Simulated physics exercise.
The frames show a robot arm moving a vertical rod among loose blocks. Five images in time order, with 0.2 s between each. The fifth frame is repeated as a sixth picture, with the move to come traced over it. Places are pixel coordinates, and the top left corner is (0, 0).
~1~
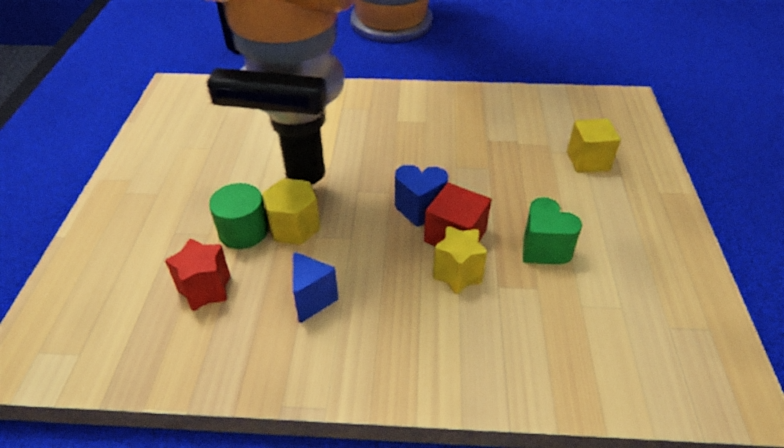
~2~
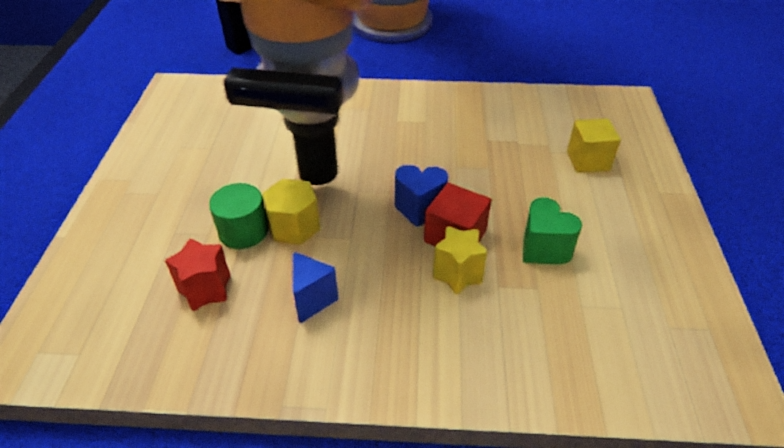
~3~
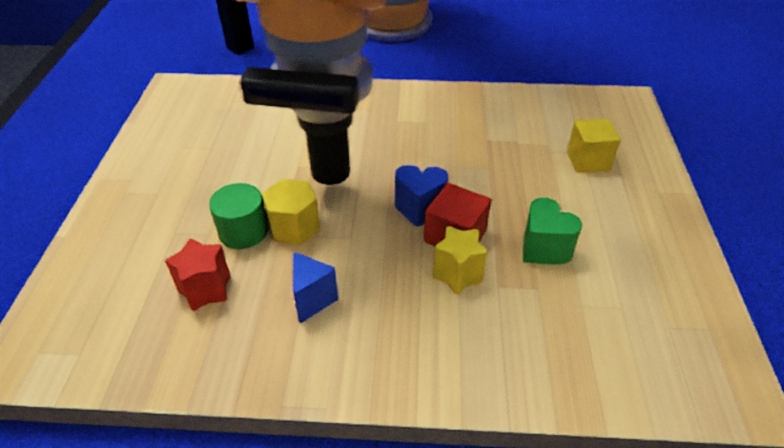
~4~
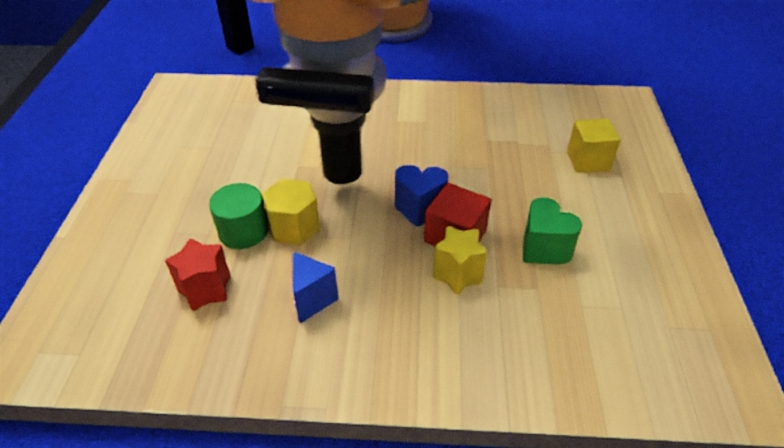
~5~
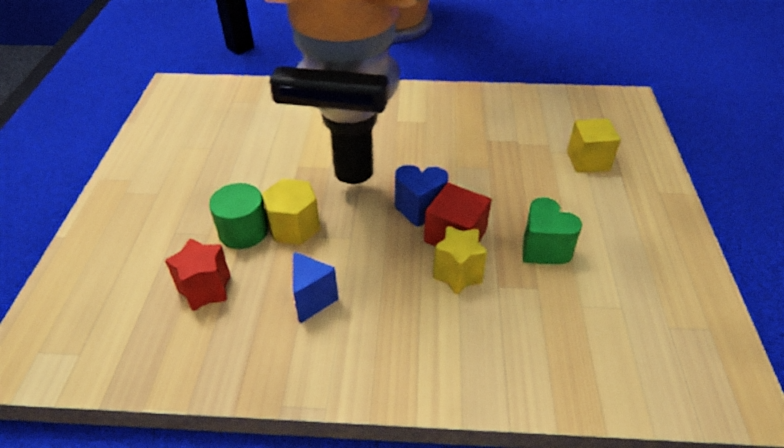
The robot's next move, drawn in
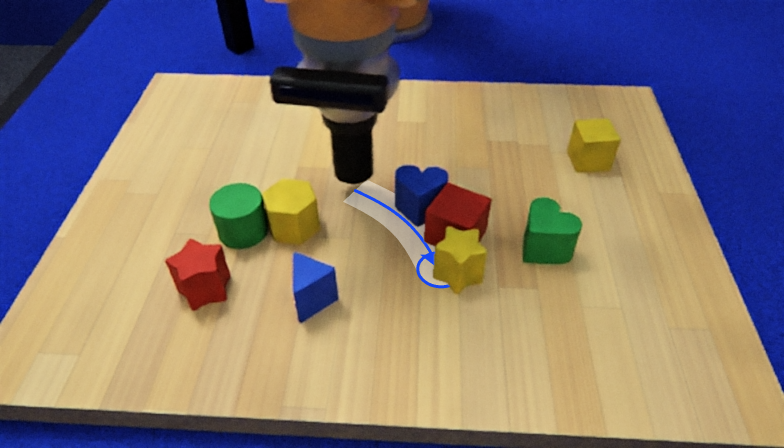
In the video, a robot arm holding a vertical black rod moves it steadily to the right above a wooden board, from behind the yellow hexagonal block toward the blue heart, while the scattered colored blocks stay still.
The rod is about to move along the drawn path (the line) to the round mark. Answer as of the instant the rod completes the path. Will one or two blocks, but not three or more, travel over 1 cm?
No, that is not what happens.
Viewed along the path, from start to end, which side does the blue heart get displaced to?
Left side.
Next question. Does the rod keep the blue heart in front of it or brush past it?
My prediction: No longer in front.
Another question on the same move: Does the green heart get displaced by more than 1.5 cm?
Final answer: No.
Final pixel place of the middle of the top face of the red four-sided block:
The middle of the upper face of the red four-sided block will lie at about (487, 215) in the picture.
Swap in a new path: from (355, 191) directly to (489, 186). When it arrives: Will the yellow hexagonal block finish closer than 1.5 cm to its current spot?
Going by the path, yes.
Drawn move, from (355, 191) over (390, 209) and (419, 236) to (440, 269).
On the path given first. One third of the way, rod (391, 191); blue heart (439, 178); red four-sided block (466, 205), turned 15° clockwise.
Two thirds of the way, rod (420, 217); blue heart (443, 177); red four-sided block (476, 208).
At the end, rod (441, 250); yellow hexagonal block still; blue heart (443, 177); red four-sided block (487, 215), turned 35° anticlockwise; yellow star-shaped block (478, 259), turned 15° clockwise; green heart still.
